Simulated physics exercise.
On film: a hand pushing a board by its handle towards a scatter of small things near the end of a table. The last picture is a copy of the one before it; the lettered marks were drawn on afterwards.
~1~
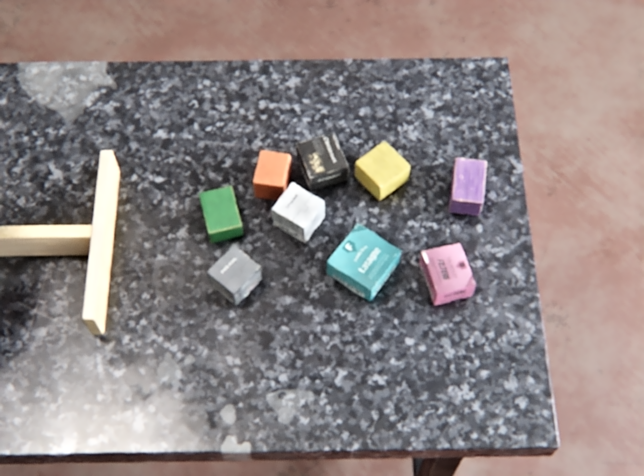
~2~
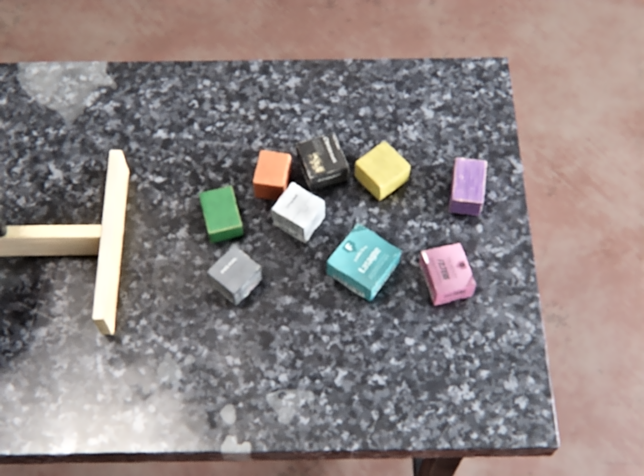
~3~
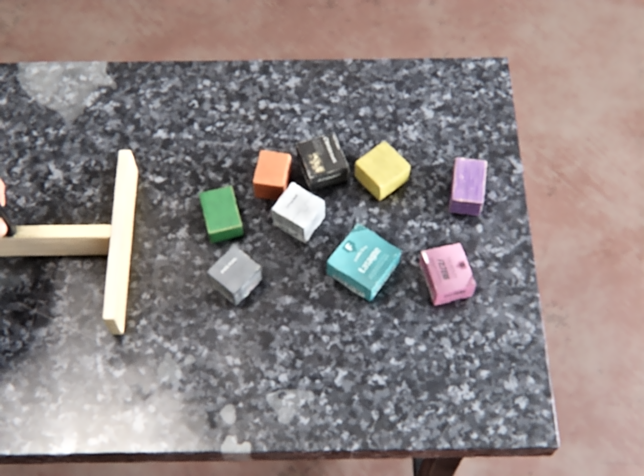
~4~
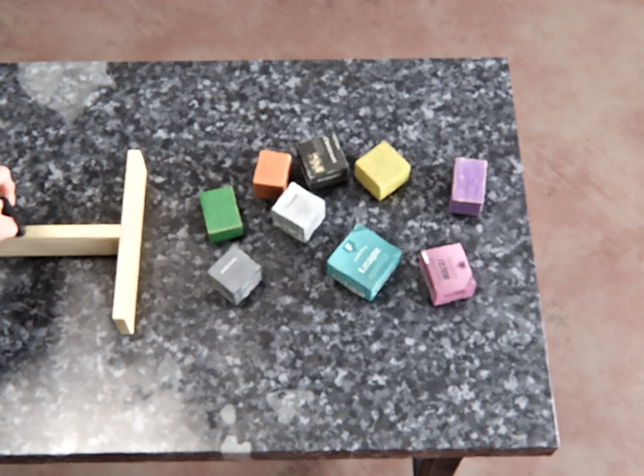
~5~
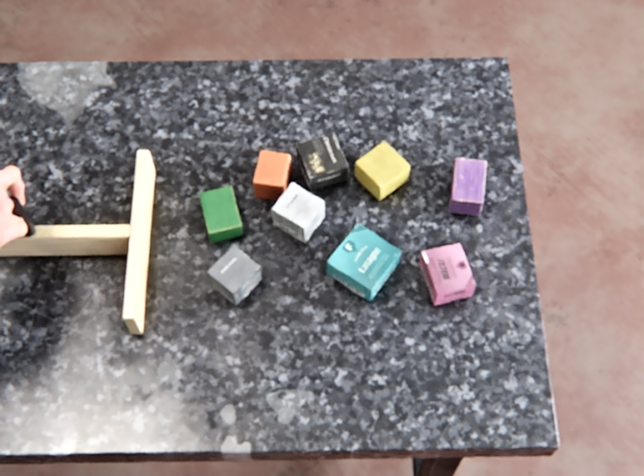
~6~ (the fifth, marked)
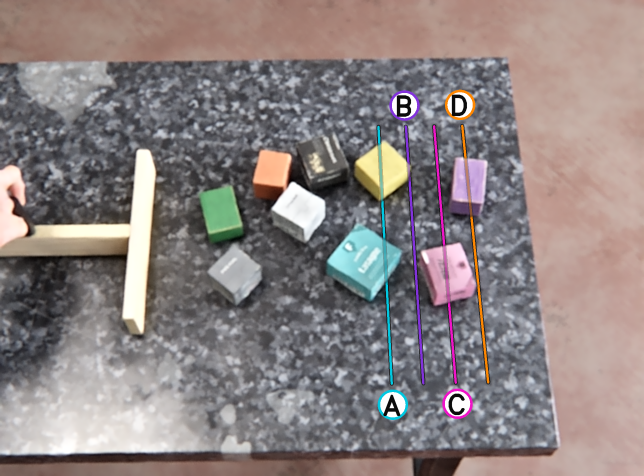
A hand pushing a wooden T-shaped board slowly rightward across a speckled dark table towards a scatter of small coloured blocks and boxes.
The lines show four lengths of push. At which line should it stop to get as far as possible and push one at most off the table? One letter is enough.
Stop at B.
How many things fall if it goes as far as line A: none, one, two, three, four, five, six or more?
By then, none.
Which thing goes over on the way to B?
The purple block.
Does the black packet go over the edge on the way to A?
No.
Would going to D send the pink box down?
By then, yes.
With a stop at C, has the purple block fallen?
Yes.
On the marked copy, A at (385, 246); B at (414, 246); C at (444, 245); D at (474, 245).
With B. Early on, board (237, 229); grey packet (271, 272); green block (263, 215).
Further on, board (337, 228); purple block (473, 188); pink box (455, 274).
At the end, board (412, 227); purple block over the edge; pink box (530, 273); one fallen.
As for the rest, A is within the limit but short; C drops three; D drops four.
